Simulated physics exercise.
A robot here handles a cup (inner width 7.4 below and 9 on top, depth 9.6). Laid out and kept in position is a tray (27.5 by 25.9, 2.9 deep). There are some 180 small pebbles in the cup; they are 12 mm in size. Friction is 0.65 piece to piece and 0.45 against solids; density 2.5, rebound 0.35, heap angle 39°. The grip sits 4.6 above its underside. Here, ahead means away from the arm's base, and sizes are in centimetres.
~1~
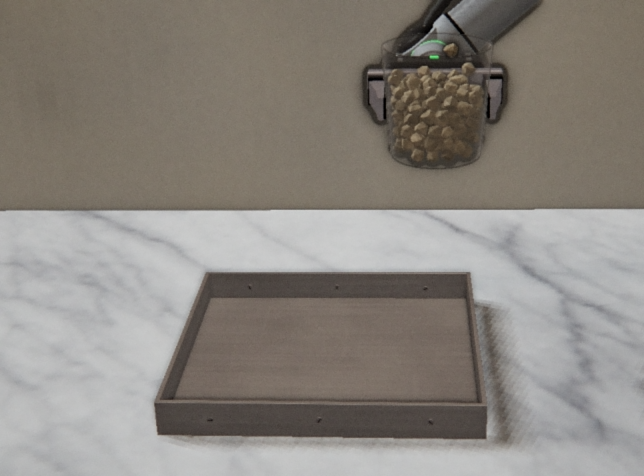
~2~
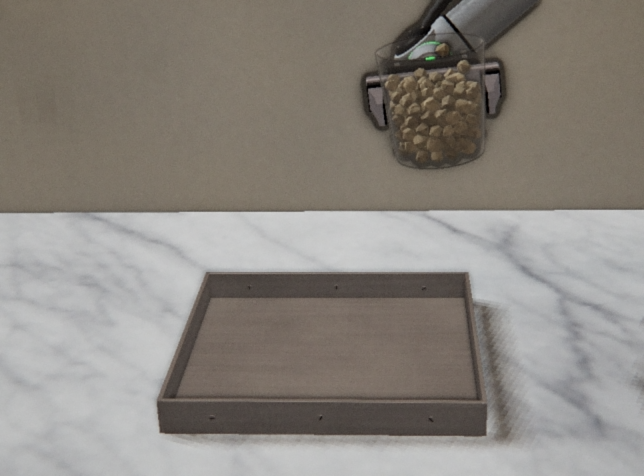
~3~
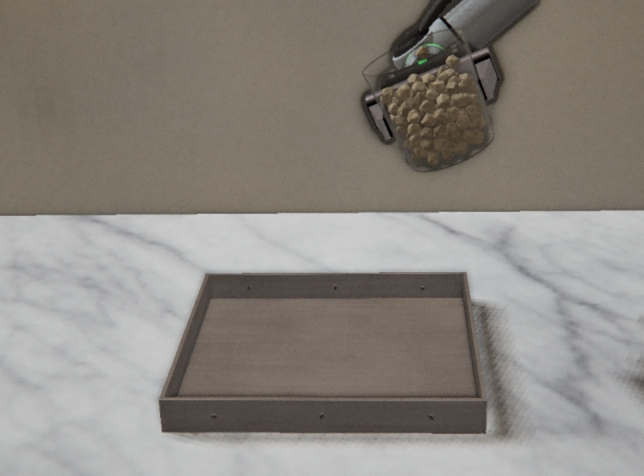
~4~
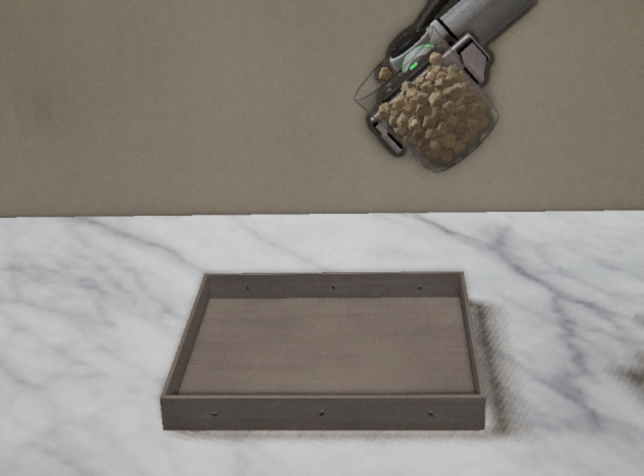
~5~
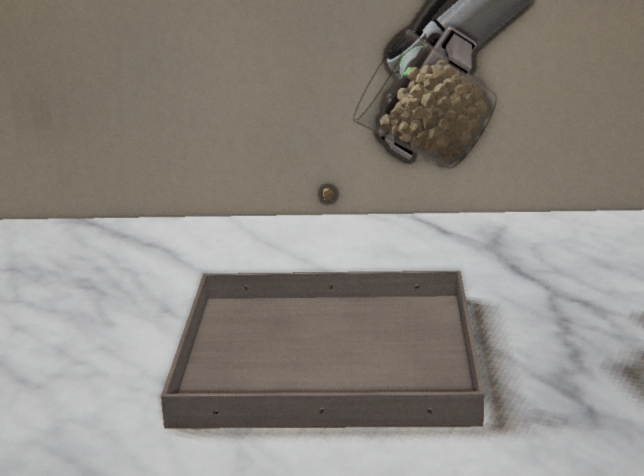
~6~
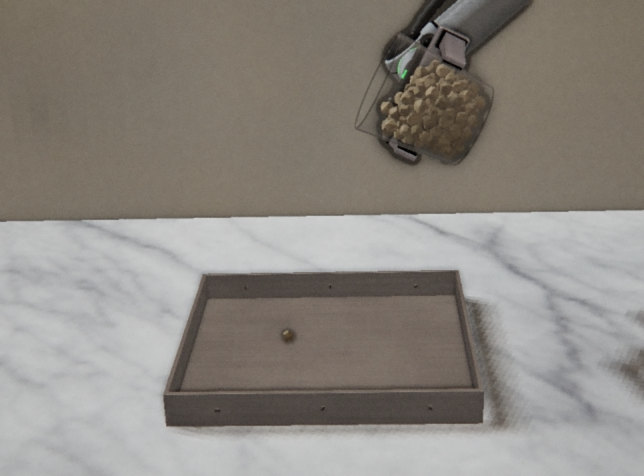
A robot arm held a clear cup full of small tan pebbles above a gray-brown tray on a marble surface, then tilted it to the left, and one pebble dropped into the tray.
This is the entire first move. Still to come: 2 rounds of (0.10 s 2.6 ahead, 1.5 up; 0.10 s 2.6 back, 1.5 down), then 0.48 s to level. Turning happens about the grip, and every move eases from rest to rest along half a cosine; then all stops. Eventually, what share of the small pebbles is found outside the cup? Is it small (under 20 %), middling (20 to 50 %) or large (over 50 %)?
Middling.
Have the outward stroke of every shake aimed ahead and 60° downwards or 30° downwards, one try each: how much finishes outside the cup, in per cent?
First try some 0 %, second try some 5 %.
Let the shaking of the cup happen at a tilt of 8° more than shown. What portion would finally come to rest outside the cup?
In that case roughly 40 per cent.
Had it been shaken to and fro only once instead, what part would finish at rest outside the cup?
Probably about 10 in a hundred.
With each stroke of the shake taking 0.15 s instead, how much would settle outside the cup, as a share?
In that case around 0 per cent.
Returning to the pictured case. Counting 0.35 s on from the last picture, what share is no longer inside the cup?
So far around 10 % is out.
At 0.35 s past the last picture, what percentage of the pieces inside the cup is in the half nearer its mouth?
Around 65 percent.
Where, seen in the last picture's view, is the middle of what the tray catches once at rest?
Near (279, 345).
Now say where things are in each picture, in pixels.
In the first picture, cup middle at (436, 103), level; upper third of the load around (434, 91), from x 395 to 480, top at y 50; 184 in the cup.
In the second picture, cup middle at (435, 103), tilted 6° forward; upper third of the load around (437, 92), from x 390 to 475, top at y 50.
In the third picture, cup middle at (434, 104), tilted 22° forward; upper third of the load around (440, 92), from x 385 to 480, top at y 55.
In the fourth picture, cup middle at (431, 104), tilted 41° forward; upper third of the load around (438, 93), from x 385 to 480, top at y 60.
In the fifth picture, cup middle at (428, 104), tilted 57° forward; upper third of the load around (436, 90), from x 330 to 480, top at y 65; 183 in the cup, 1 in flight or on a rim.
In the sixth picture, cup middle at (427, 105), tilted 63° forward; upper third of the load around (435, 90), from x 290 to 480, top at y 65; 183 in the cup, 1 in the tray.
Then, 0.35 s later, tilted 63° forward, highest piece 29 above the table; 162 in the cup, 15 in the tray, 7 in flight or on a rim.
Then, 0.70 s later, tilted 19° forward, highest piece 29 above the table; 133 in the cup, 50 in the tray, 1 in flight or on a rim.
Then, 1.08 s later, level, highest piece 29 above the table; 133 in the cup, 51 in the tray.
Then, 2.13 s later, level, highest piece 29 above the table; 133 in the cup, 51 in the tray.
At rest, 133 in the cup, 51 in the tray. That is 28 % outside the cup.
